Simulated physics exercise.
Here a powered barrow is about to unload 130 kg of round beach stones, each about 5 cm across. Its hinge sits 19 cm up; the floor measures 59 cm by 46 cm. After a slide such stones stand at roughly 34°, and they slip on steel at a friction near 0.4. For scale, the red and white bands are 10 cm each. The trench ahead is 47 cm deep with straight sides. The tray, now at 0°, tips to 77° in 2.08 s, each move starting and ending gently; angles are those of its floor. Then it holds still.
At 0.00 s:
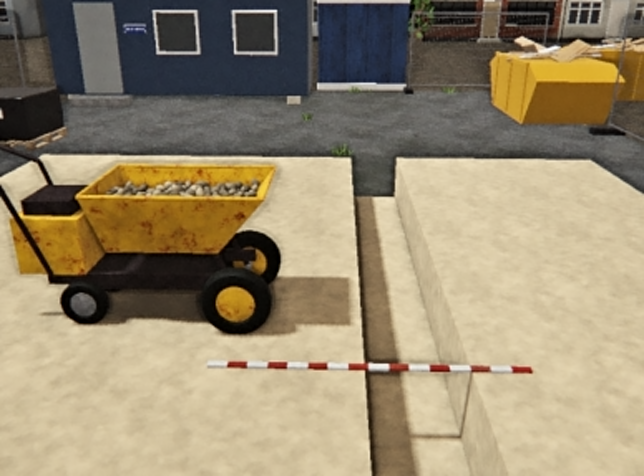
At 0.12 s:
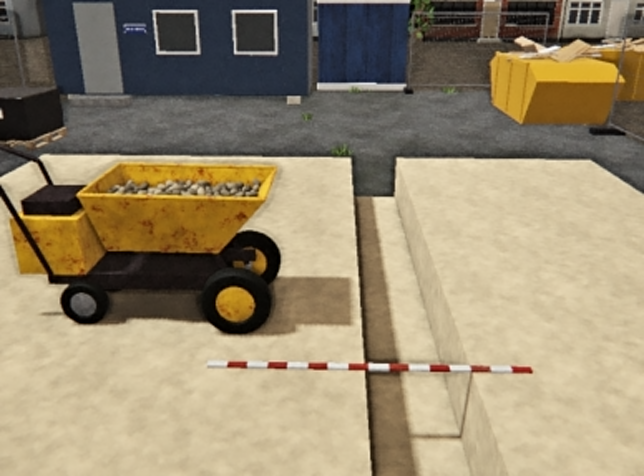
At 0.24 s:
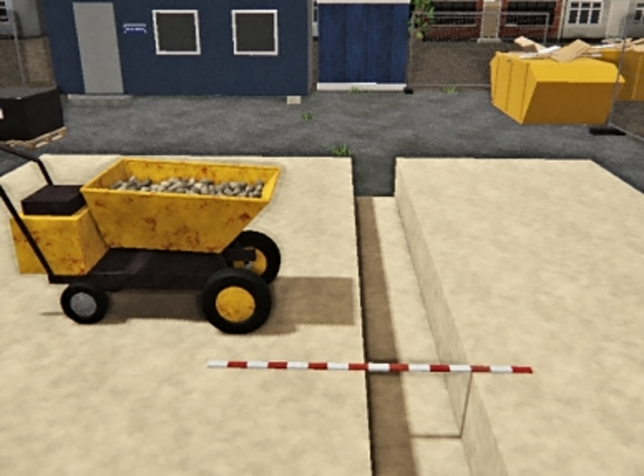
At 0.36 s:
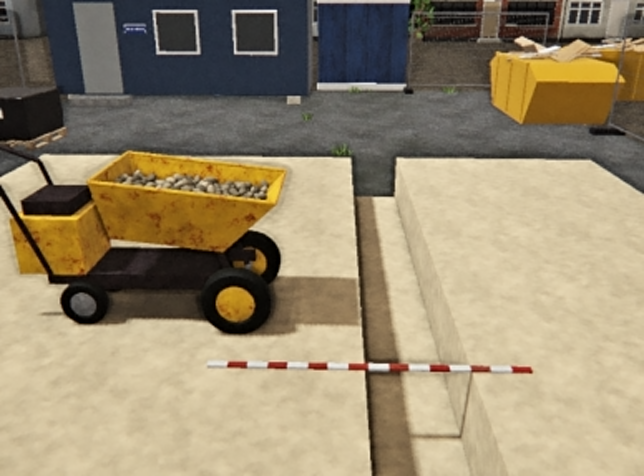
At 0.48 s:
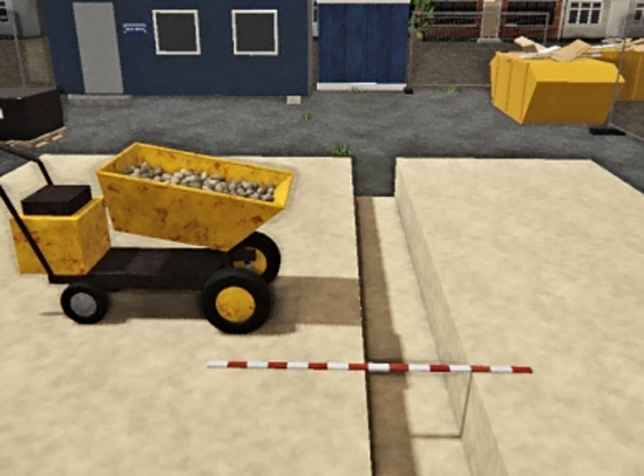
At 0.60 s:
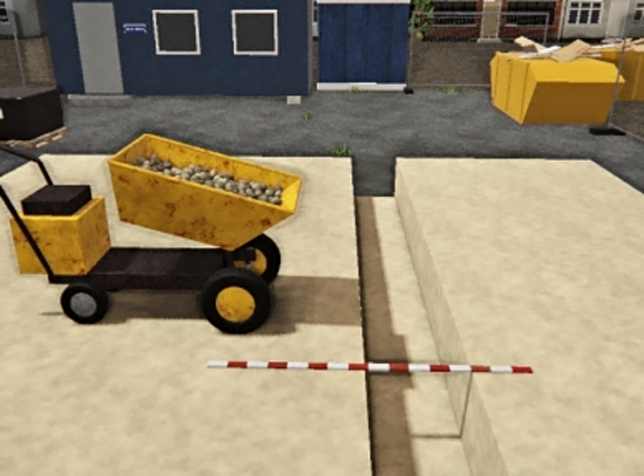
In the video, a yellow powered barrow loaded with rounded stones stands on pale ground beside a straight-sided trench, its wheels still. Its tray begins level, then gradually tilts, the rear rising and the front lip dipping slightly toward the right.
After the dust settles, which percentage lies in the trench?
Some 100 per cent of it.
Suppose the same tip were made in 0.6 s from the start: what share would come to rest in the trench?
Then about 95 per cent.
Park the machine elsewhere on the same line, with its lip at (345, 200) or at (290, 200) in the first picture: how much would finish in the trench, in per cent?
About 50 and 100 per cent.
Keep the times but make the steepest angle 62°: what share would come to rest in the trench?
It would be near 100 per cent.
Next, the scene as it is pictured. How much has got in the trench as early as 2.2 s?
About 85 per cent by then.
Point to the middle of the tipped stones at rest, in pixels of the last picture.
Near (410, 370).
After 1.6 s the floor is at 65°; 93 % in the tray, 1 % short of the trench, 5 % in the trench; the foremost stones are at (384, 307).
After 2.2 s the floor is at 77°; 16 % in the tray, 1 % short of the trench, 83 % in the trench; the foremost stones are at (446, 379).
After 2.5 s the floor is at 77°; 1 % in the tray, 98 % in the trench; the foremost stones are at (445, 378).
After 4.5 s the floor is at 77°; 0 % in the tray, 100 % in the trench; the foremost stones are at (444, 376).
